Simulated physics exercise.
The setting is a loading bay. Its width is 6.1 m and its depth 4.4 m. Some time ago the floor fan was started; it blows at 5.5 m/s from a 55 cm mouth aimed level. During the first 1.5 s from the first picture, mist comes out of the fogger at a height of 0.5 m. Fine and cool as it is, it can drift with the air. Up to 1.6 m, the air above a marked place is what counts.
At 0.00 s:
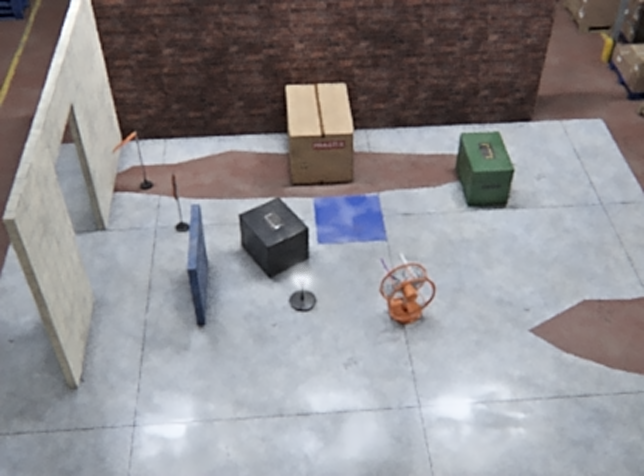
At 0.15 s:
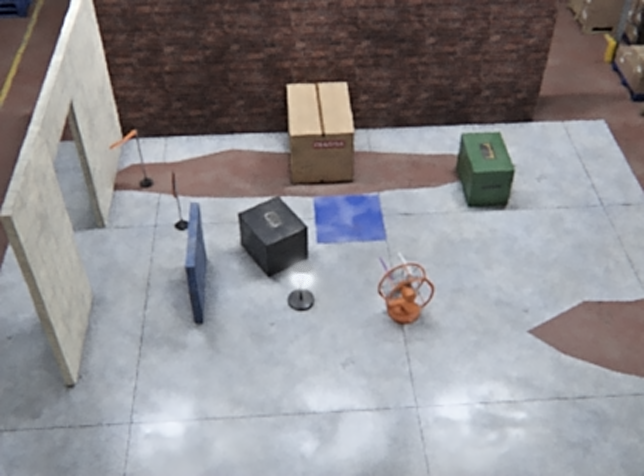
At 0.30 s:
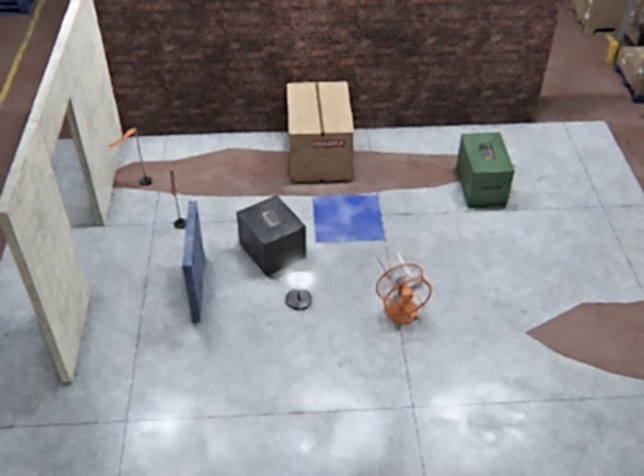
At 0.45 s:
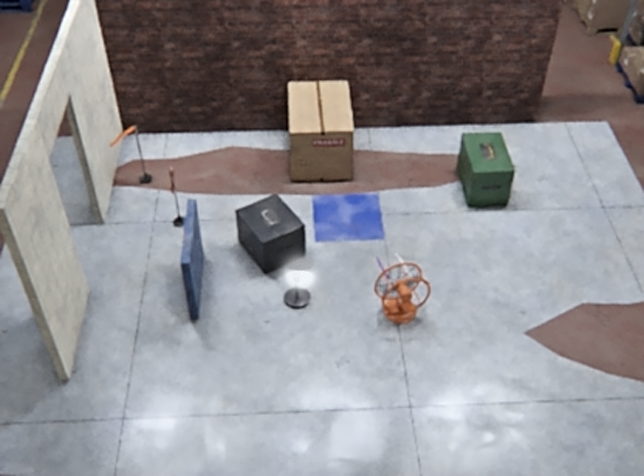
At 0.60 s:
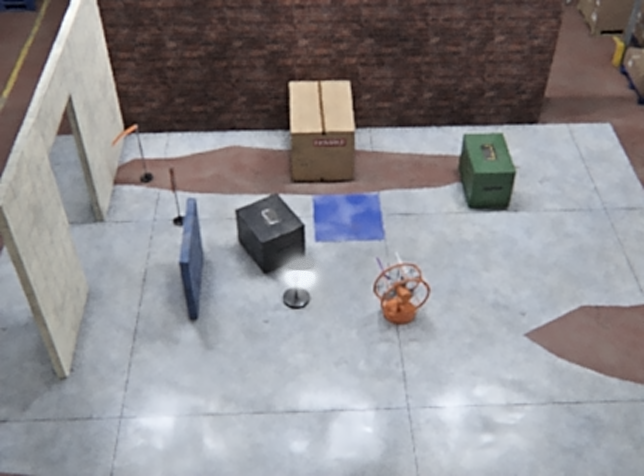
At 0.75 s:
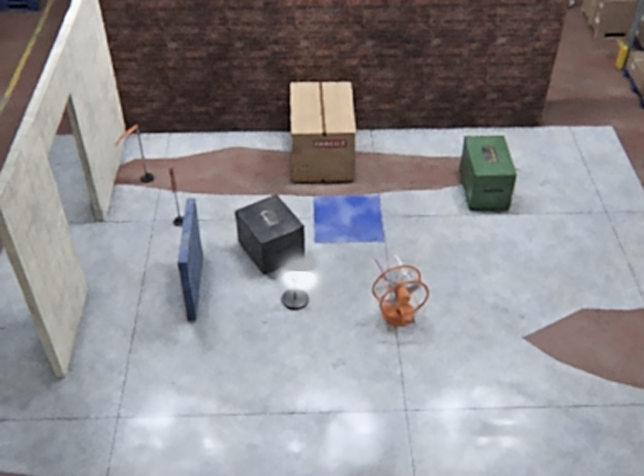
A brick wall stood behind a concrete floor with boxes, a blue mat and an orange fan, while a small patch of mist hovered above the fogger and almost nothing else moved.
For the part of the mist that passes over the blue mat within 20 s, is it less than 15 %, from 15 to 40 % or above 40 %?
The part of the mist that passes over the blue mat within 20 s is more than 40 %.
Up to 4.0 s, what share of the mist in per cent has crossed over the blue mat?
Share: Approx. 30 %.
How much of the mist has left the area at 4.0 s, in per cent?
My guess is close to 0 %.
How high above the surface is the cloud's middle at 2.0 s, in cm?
Middle height: Approx. 30 cm.
By 2.0 s, 0 % has passed over the blue mat; 0 % has left the area, and the middle of the rest is near (311, 273).
By 4.0 s, 29 % has passed over the blue mat; 0 % has left the area, and the middle of the rest is near (338, 265).
By 8.0 s, 99 % has passed over the blue mat; 9 % has left the area, and the middle of the rest is near (132, 113).
By 20.0 s, 99 % has passed over the blue mat; 88 % has left the area.
